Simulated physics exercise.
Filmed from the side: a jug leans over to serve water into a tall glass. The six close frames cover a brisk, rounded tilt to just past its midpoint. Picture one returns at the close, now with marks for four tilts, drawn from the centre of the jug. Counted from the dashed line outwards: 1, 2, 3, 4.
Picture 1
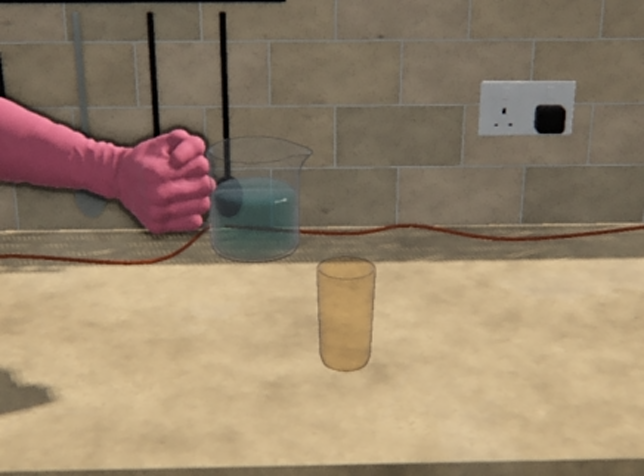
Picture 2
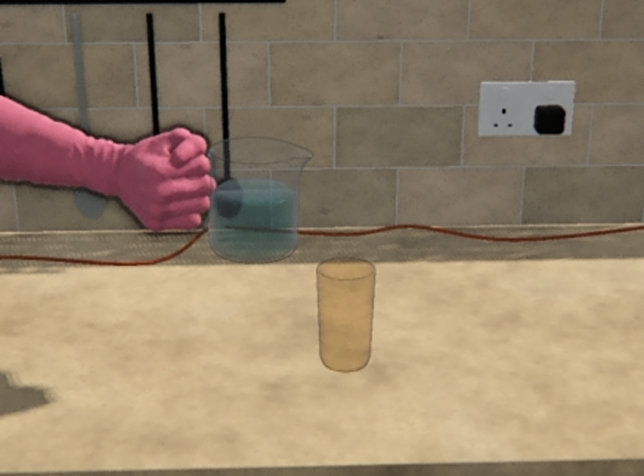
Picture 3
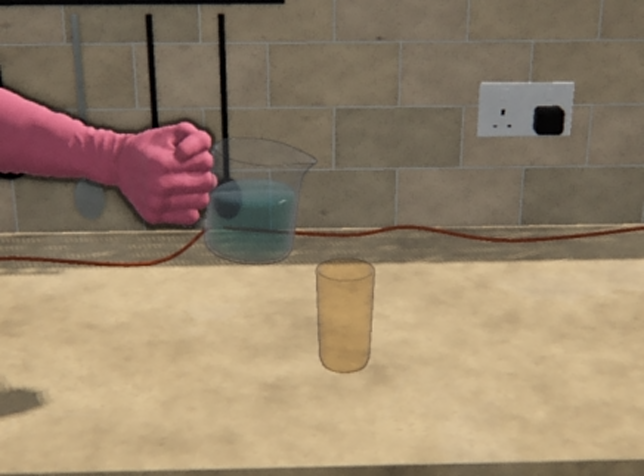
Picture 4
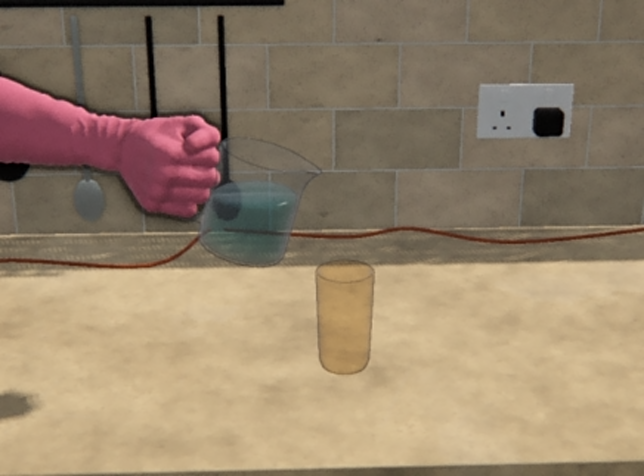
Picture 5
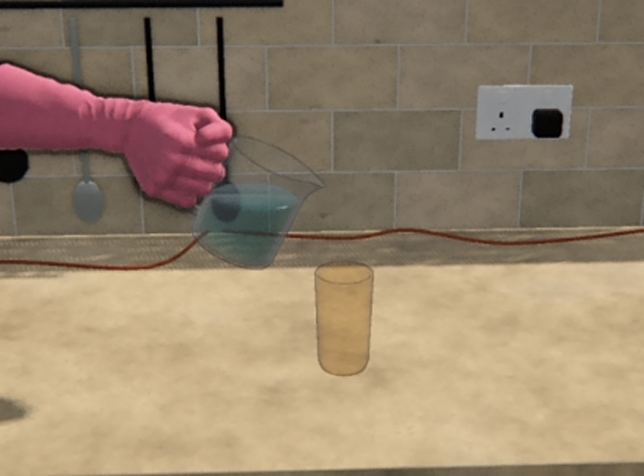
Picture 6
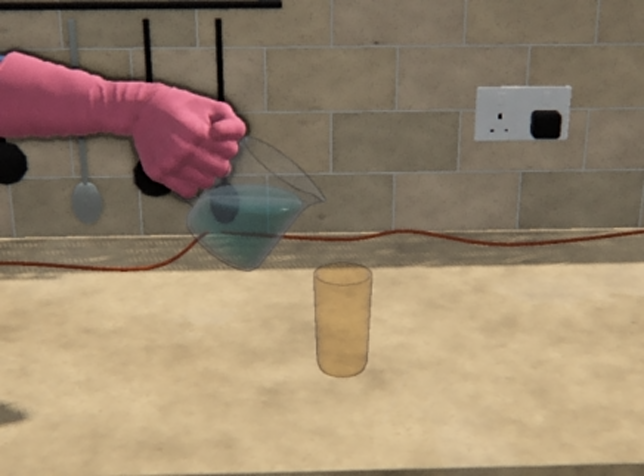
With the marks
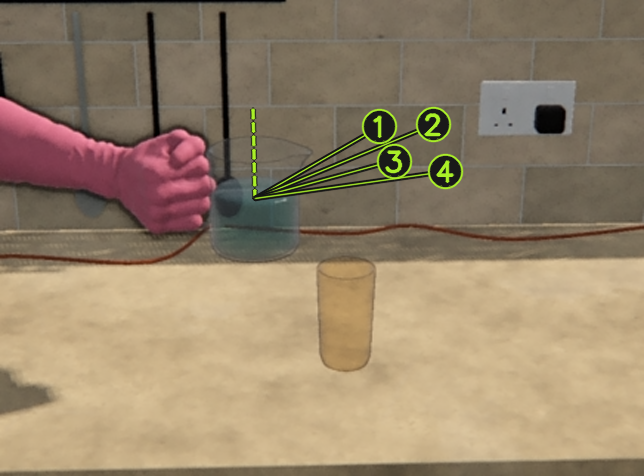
At the start, a pink-gloved hand holds a clear jug of bluish water upright, above and to the left of a tall, amber-tinted glass on a counter. The hand then tilts the jug steadily to the right, its lip lowering toward the glass, while the water stays inside.
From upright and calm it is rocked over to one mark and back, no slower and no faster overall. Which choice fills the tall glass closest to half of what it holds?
Mark 2 does it best.
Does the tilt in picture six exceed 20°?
Yes.
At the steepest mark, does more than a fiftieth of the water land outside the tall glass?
Yes, it does.
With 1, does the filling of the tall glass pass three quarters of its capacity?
No, less.
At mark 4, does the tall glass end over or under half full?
Over.
On the marked copy, 1 at (365, 135); 2 at (418, 130); 3 at (377, 165); 4 at (428, 173).
If 1 is chosen, the tall glass ends with about 29 % of what it can hold.
If 2 is chosen, the tall glass ends with about 47 % of what it can hold; 5 % of the water is spilt.
If 3 is chosen, the tall glass ends with about 71 % of what it can hold; 5 % of the water is spilt.
If 4 is chosen, the tall glass ends with about 87 % of what it can hold; 8 % of the water is spilt.
